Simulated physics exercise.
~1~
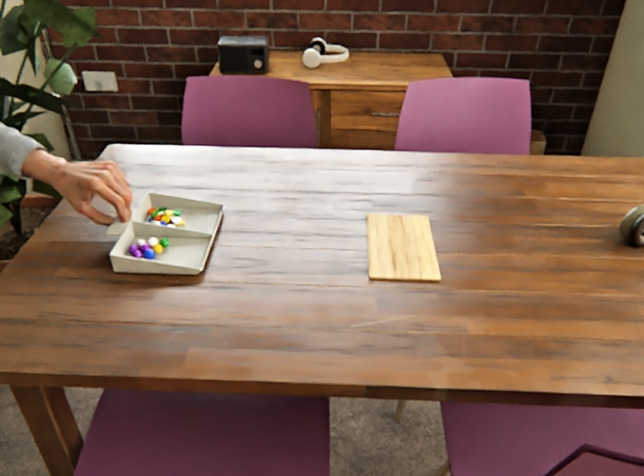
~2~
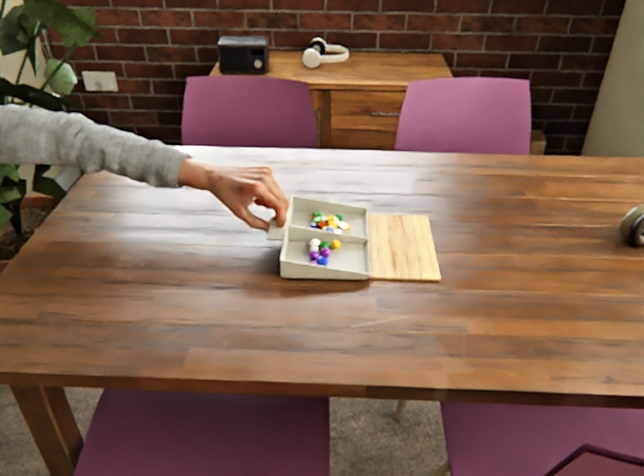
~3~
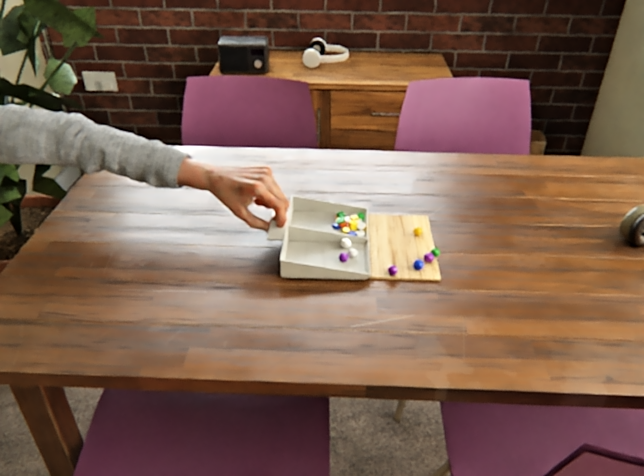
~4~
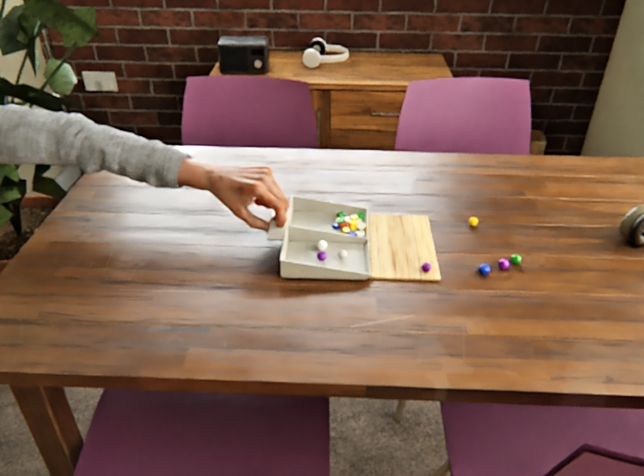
A hand in a grey sleeve pushes a pale divided tray of small colourful balls and pieces from the left across a brown wooden table, seen from slightly above. A flat light-wood board lies ahead, with purple chairs around the table and headphones on a cabinet by a brick wall. The tray slides right and stops against the board, its contents shifting forward. Several balls from the nearer compartment spill over the low front rim and roll across the board. Most roll onto the table beyond, one purple ball remains on the board, and the farther lot stays inside.
